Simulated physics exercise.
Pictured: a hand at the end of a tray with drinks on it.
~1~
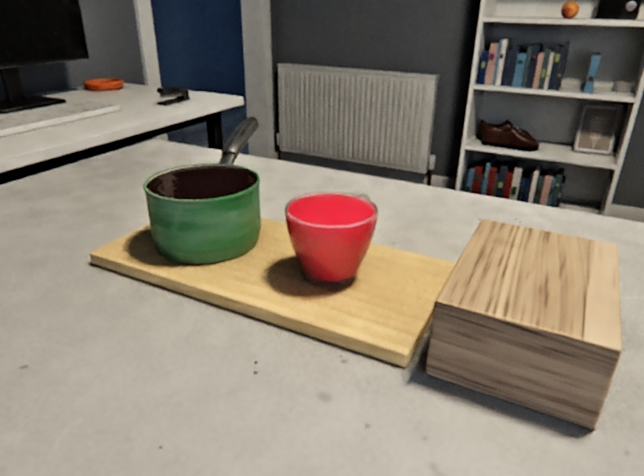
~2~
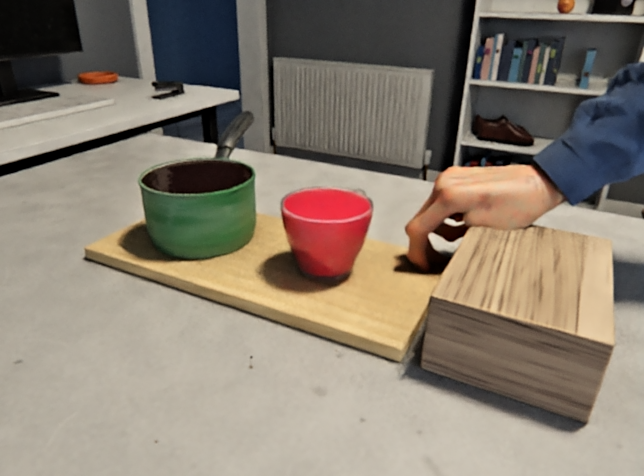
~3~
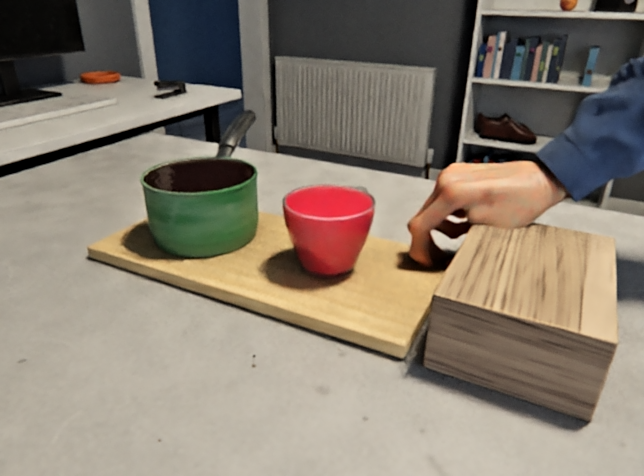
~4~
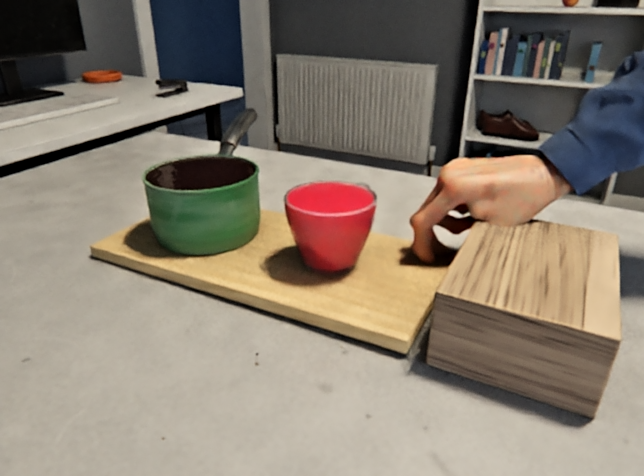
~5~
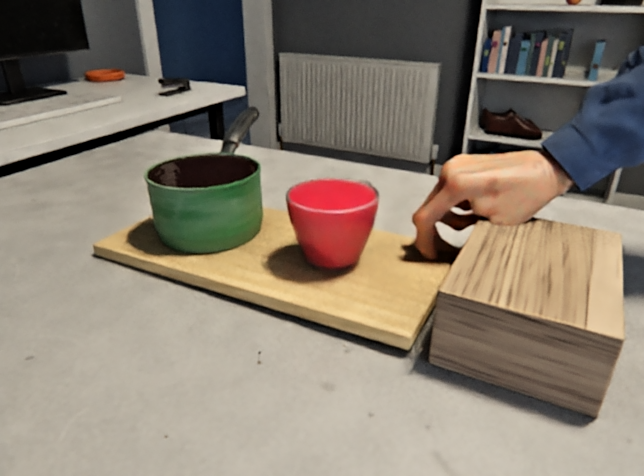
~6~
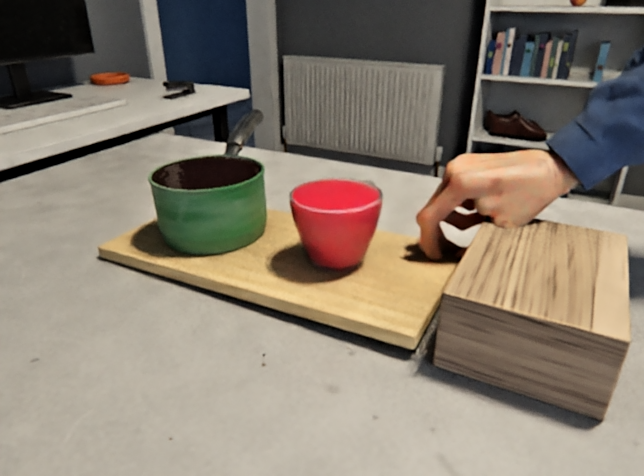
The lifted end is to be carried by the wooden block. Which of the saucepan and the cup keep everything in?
Saucepan - spills, cup - spills.
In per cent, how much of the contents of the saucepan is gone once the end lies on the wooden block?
Result: Around 14 %.
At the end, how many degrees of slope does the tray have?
I'd guess somewhere around 13 degrees.
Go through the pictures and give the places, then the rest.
In the first frame, the tray lies flat; saucepan (206, 210) nearly full; cup (331, 238) nearly full; wooden block (512, 364).
The second frame shows a hand takes the end of the tray; saucepan nearly full, surface at (198, 177); cup nearly full, surface at (327, 205).
In the third frame, the end has come up a little; saucepan (203, 203) nearly full; cup (329, 230) nearly full.
The fourth frame shows slope near 1°; saucepan nearly full, surface at (202, 174); cup nearly full, surface at (330, 199); wooden block (512, 354).
The fifth frame shows the tray slopes by about 1°; saucepan (207, 199) nearly full; cup (332, 224) nearly full.
In the sixth frame, the end is rising; saucepan nearly full, surface at (208, 174); cup nearly full, surface at (336, 195); wooden block (520, 355).
Soon after, the tray slopes by about 7°; saucepan, some has gone over its rim; cup, some has gone over its rim.
Later, the tray slopes by about 14°; saucepan, some has gone over its rim; cup, some has gone over its rim.
In the end, the tray slopes by about 13°, resting on the wooden block; saucepan, some has gone over its rim; cup, some has gone over its rim.
